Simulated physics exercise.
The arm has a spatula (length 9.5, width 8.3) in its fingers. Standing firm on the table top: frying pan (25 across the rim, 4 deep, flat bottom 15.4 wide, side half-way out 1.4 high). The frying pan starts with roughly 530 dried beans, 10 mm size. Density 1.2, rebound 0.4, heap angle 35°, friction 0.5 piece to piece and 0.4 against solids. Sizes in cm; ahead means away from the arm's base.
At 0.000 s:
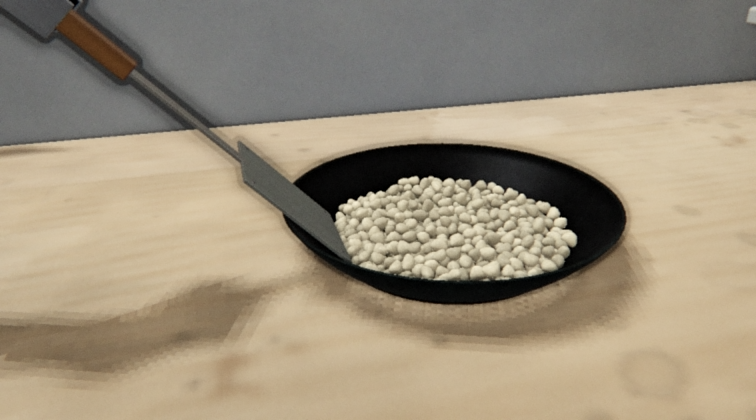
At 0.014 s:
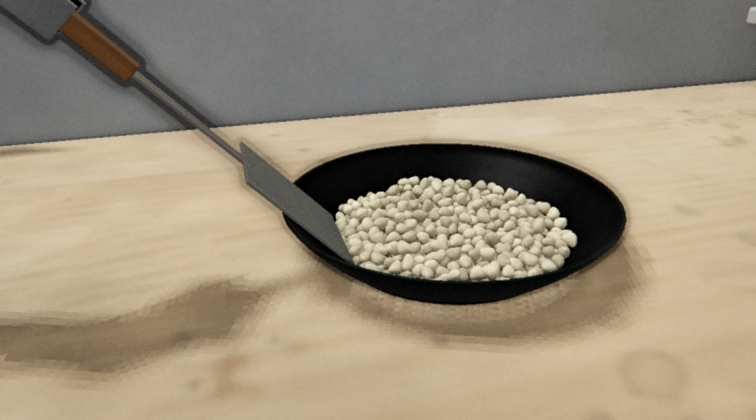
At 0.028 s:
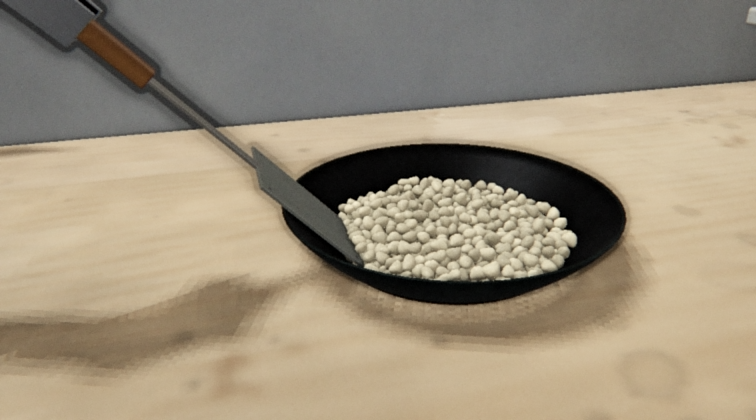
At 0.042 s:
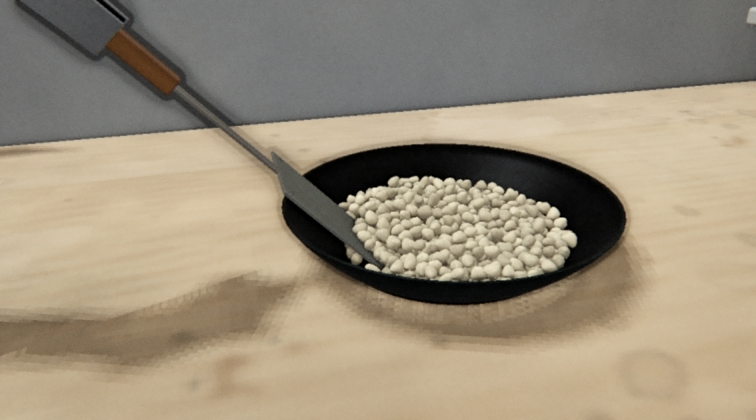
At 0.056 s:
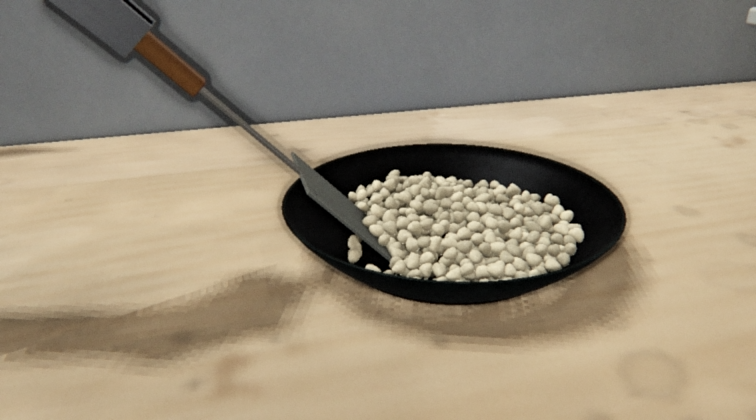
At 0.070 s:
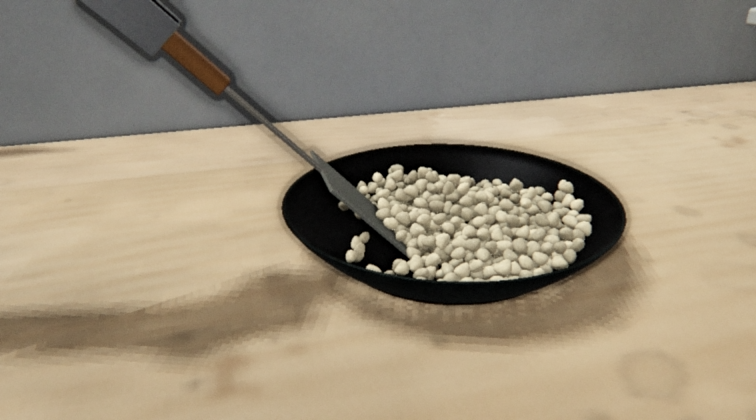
To begin with, a spatula held by a robotic arm rests against the left side of a black frying pan filled with pale beans on a wooden table. The spatula then slides rightward into the pan, pushing beans to the right and leaving a few behind near the left side.
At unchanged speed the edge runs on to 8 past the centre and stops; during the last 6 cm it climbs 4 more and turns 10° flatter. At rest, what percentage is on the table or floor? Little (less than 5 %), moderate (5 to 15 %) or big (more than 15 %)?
Answer: Big; more than 15 % of the dried beans finish on the table or floor.
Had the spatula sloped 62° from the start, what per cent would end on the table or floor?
It would be near 30 per cent.
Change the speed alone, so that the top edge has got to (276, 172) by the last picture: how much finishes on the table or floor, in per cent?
About 5 per cent.
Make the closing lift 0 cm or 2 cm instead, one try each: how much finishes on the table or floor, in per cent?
Some 25 and 30 per cent.
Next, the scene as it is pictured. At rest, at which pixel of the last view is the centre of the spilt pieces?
Near (742, 199).
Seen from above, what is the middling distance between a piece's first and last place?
About 4 cm.
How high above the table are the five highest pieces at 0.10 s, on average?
Roughly 6 cm.
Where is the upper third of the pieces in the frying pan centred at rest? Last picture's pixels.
Near (538, 200).
By 0.10 s, sloping 47°, highest piece 6 above the table; 533 in the frying pan, 1 on the blade or in flight.
By 0.14 s, sloping 44°, highest piece 7 above the table; 530 in the frying pan, 4 on the blade or in flight.
By 0.36 s, sloping 37°, highest piece 11 above the table; 414 in the frying pan, 65 on the table or floor, 55 on the blade or in flight.
By 1.41 s, sloping 37°, highest piece 5 above the table; 414 in the frying pan, 120 on the table or floor.
Final count, 414 in the frying pan, 120 on the table or floor. That is 22 % on the table or floor.
